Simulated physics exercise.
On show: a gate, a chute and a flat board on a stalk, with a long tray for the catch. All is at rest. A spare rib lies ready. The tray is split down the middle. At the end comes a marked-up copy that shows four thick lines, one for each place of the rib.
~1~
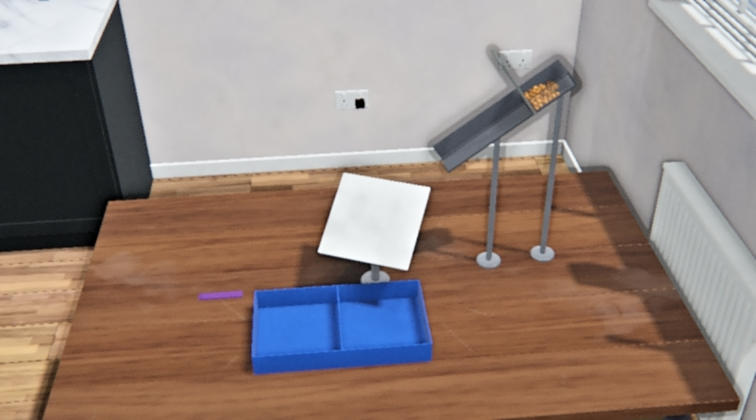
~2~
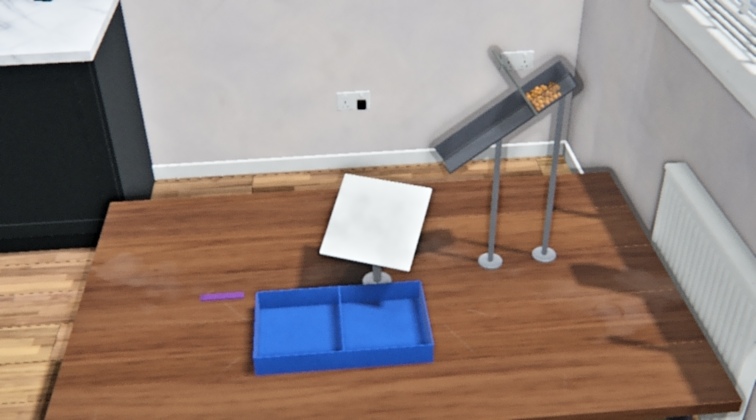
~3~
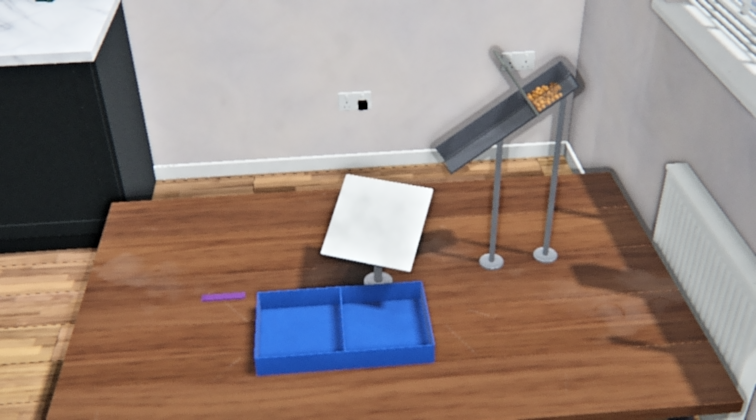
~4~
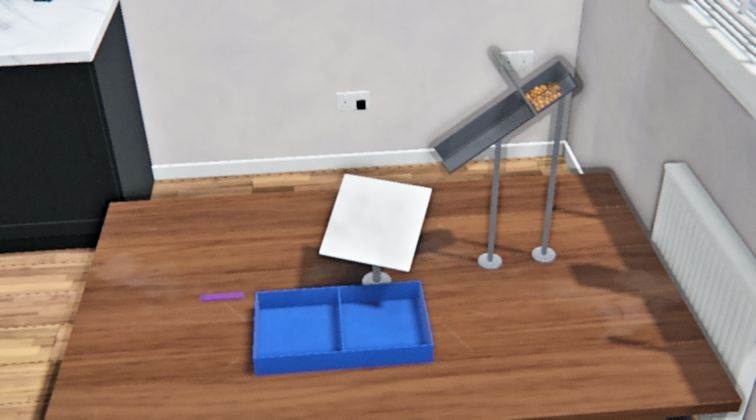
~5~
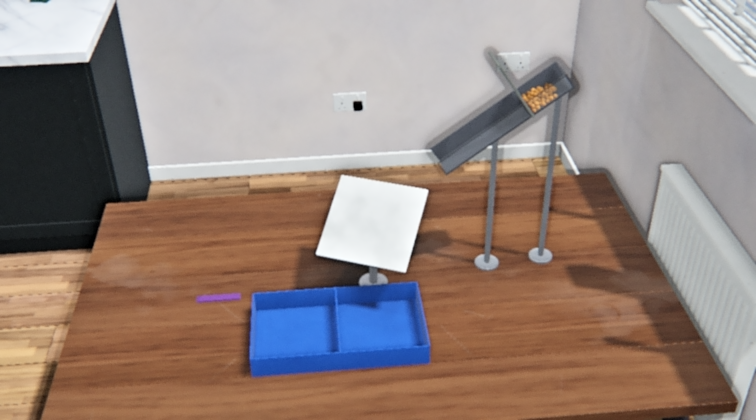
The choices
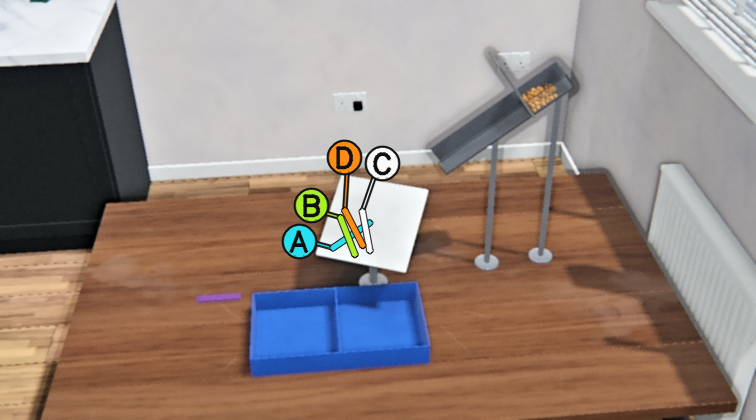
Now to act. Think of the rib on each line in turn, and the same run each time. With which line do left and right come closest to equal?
Use line A.
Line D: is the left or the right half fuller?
More lands on the right.
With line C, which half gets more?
The right half.
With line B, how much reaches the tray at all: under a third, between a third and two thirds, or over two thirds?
It is over two thirds.
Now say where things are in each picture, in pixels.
Load behind the gate at (539, 97), roasted chickpeas; lip of the chute at (445, 166), sloping gently, in the first picture.
Middle of the board at (376, 221), tilted fairly steeply; middle of its low edge at (363, 262); of its high edge at (388, 181), in the second picture.
Front corners of the tray at (255, 358) and (434, 345); front end of its middle wall at (345, 351), in the third picture.
Middle of the load at (540, 98); lip at (446, 167), in the fourth picture.
Middle of the load at (537, 100); lip at (443, 168), in the fifth picture.
On the marked copy, line A from (369, 222) to (332, 248); line B from (340, 217) to (354, 254); line C from (362, 211) to (369, 250); line D from (344, 210) to (362, 245).
With A, of what is caught, about half in the left half, about half in the right.
With B, of what is caught, a small part in the left half, nearly all in the right.
With C, of what is caught, a stray few in the left half, nearly all in the right.
With D, of what is caught, a small part in the left half, nearly all in the right.
